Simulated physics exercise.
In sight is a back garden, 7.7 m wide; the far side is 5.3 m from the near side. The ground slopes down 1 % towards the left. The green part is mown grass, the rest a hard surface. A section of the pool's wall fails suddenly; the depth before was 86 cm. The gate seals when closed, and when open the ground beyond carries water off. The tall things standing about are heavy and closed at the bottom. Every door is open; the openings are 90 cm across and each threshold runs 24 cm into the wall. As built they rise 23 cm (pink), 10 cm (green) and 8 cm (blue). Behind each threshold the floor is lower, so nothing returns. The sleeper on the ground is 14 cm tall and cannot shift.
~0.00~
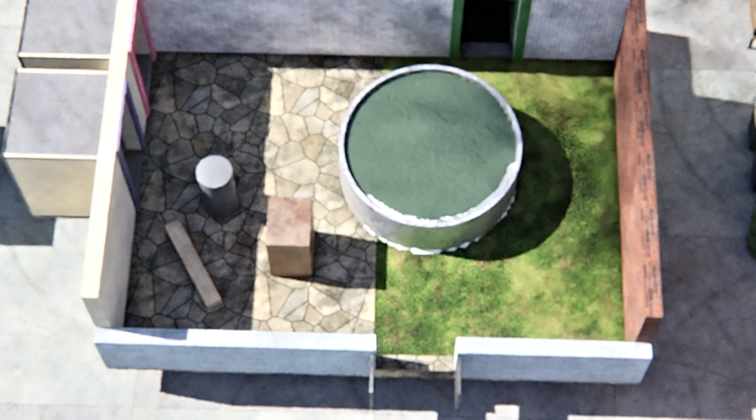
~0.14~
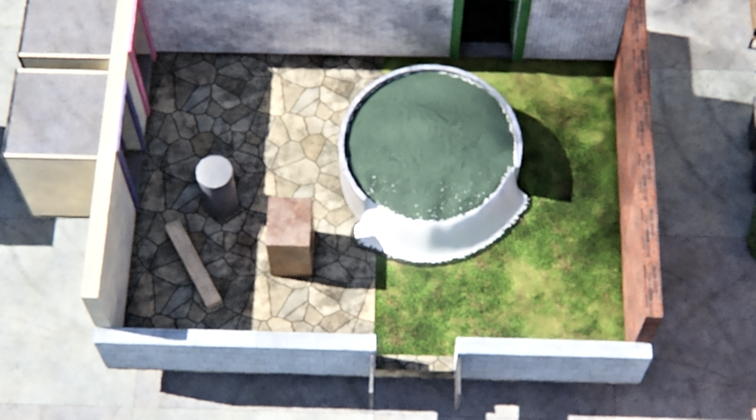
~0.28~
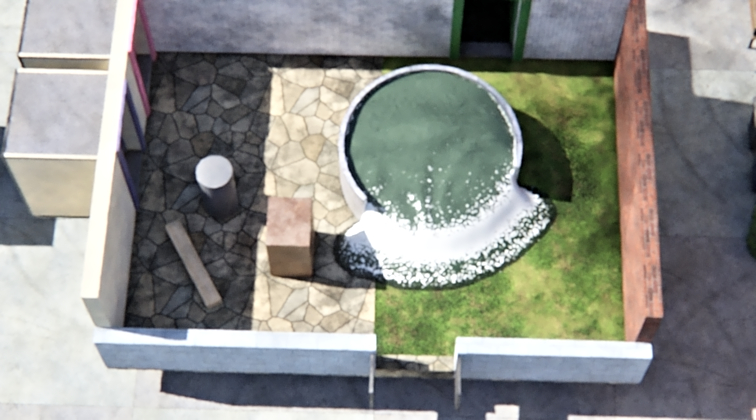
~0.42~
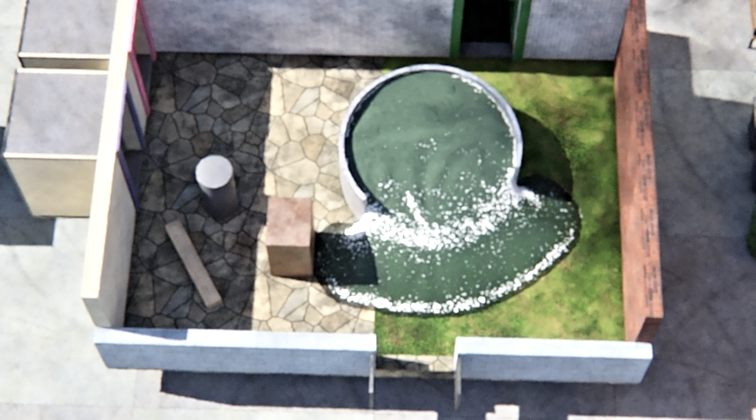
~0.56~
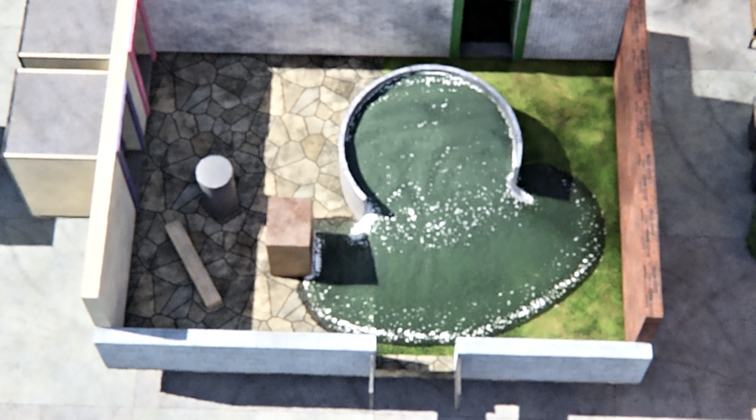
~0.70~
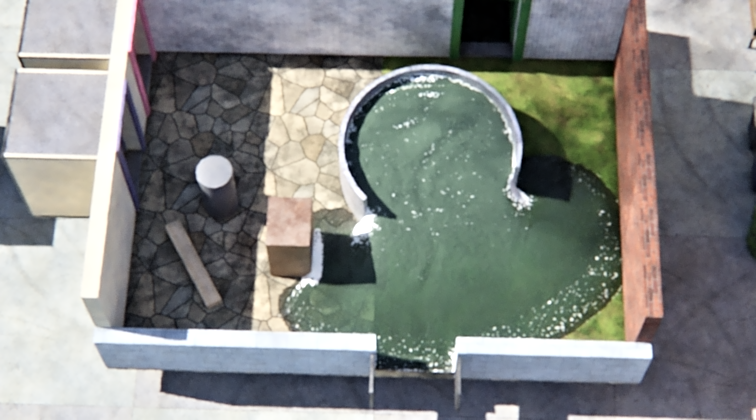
The video shows a walled yard of grass and stone paving, where the near side of a round pool gives way and foaming green water pours out, spreading across the lawn, around a brown block and to the front wall.
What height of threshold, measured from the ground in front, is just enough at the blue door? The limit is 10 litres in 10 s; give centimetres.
At least 8.5 cm or so.
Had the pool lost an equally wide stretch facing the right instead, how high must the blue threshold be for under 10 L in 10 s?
Then roughly 15 cm.
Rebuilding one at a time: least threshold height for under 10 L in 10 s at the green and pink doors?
About 14.0 cm at green and 13.5 cm at pink.
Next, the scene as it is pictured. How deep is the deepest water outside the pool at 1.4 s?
Up to some 58 cm.
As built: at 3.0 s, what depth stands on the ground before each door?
In cm: Pink 0, green 0, blue 3.
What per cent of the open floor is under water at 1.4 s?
Some 40 per cent of it.
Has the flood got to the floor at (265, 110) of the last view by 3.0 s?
It is not reached.
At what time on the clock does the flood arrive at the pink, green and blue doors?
Pink 3.8 s, green 4.0 s, blue 2.8 s.
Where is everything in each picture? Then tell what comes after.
In the first frame, the pool at (430, 146) is whole and still, 86 cm deep; the blue door at (130, 148) is dry.
In the second frame, the front is at (358, 242), 0.3 m from the gap at (450, 239); 0.6 m2 of floor is wet, 86 cm left at the back.
In the third frame, water pours out at (450, 239) and has run 0.8 m, to (345, 266); about 13 cm deep outside, 86 cm at the back.
In the fourth frame, water pours out at (450, 241) and has run 1.3 m, to (340, 298); about 13 cm deep outside, 86 cm at the back.
In the fifth frame, the gap is at (450, 241), the front 1.7 m out at (323, 323); the back of the pool holds 81 cm.
In the sixth frame, the front is at a hidden place, 2.2 m from the gap at (450, 242); 11.4 m2 of floor is wet, 72 cm left at the back; the blue door at (130, 148), 5.1 m from the gap, is still 2.8 m from the nearest water.
After 1.4 s water covers 40 % of the floor, deepest (58 cm) near (606, 359); it has not reached the blue door.
After 3.0 s water covers 60 % of the floor, deepest (34 cm) near (618, 360); 3 cm at the blue door, 0 litres in over its 8 cm threshold.
After 10.0 s water covers 100 % of the floor, deepest (19 cm) near (144, 149); 15 cm at the blue door, 13 litres in over its 8 cm threshold.
At the blue door as built, the water arrived by 2.8 s and peaked near 15 cm at 10.0 s.
With a threshold of 7.5 cm, 16 litres would have come in within the 10 s; with 10.5 cm, 2 litres. So under 10 litres takes about 8.5 cm.
